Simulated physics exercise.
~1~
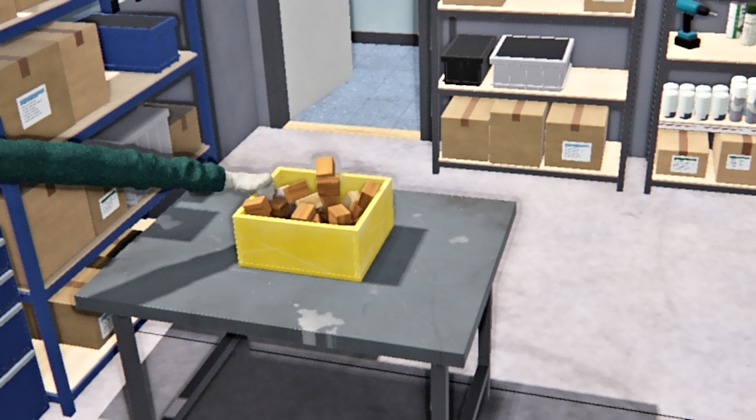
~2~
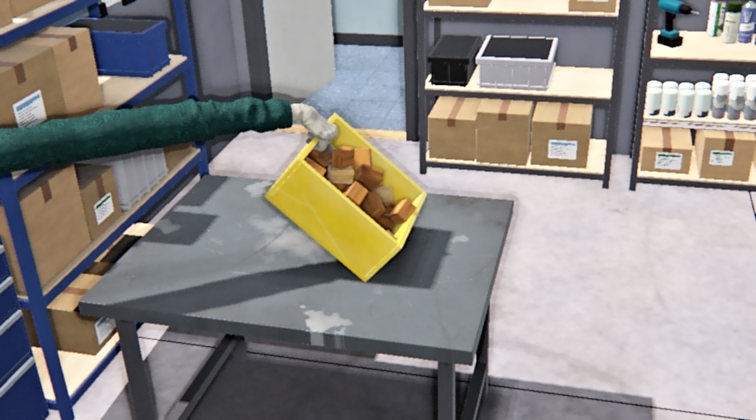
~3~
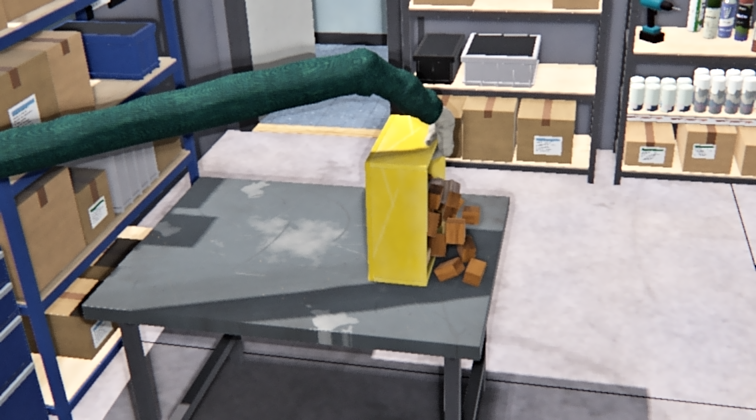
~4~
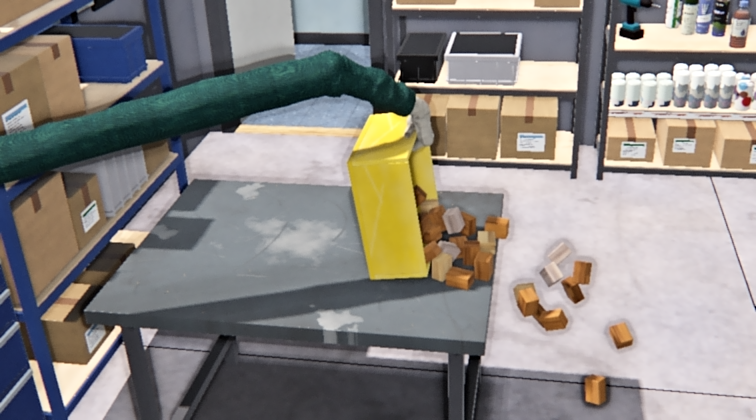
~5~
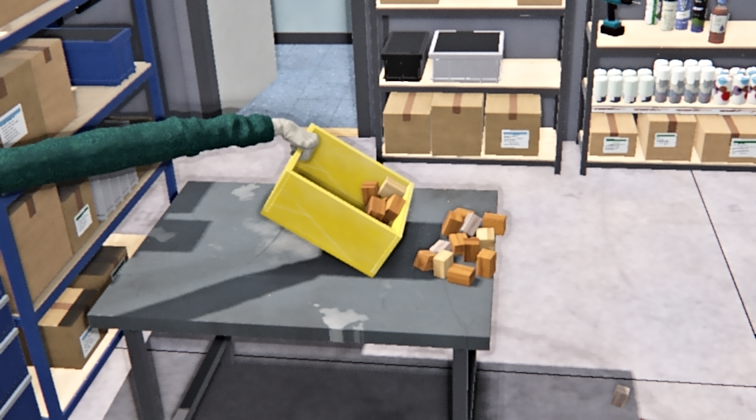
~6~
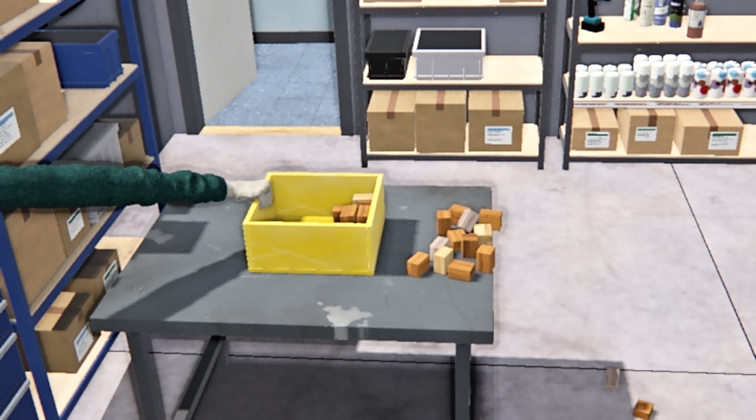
In a storeroom lined with shelves of cardboard boxes, a yellow crate full of wooden blocks stands on a gray table. A green-sleeved arm with a pale glove reaches in from the left and lifts the crate's left edge, tilting it to the right. The crate goes up onto its right side, and blocks tumble out onto the tabletop. More slide out, and several drop off the table's right edge toward the floor. The arm then lowers the crate flat again, leaving a few blocks inside, a pile beside it and a stray block on the floor.
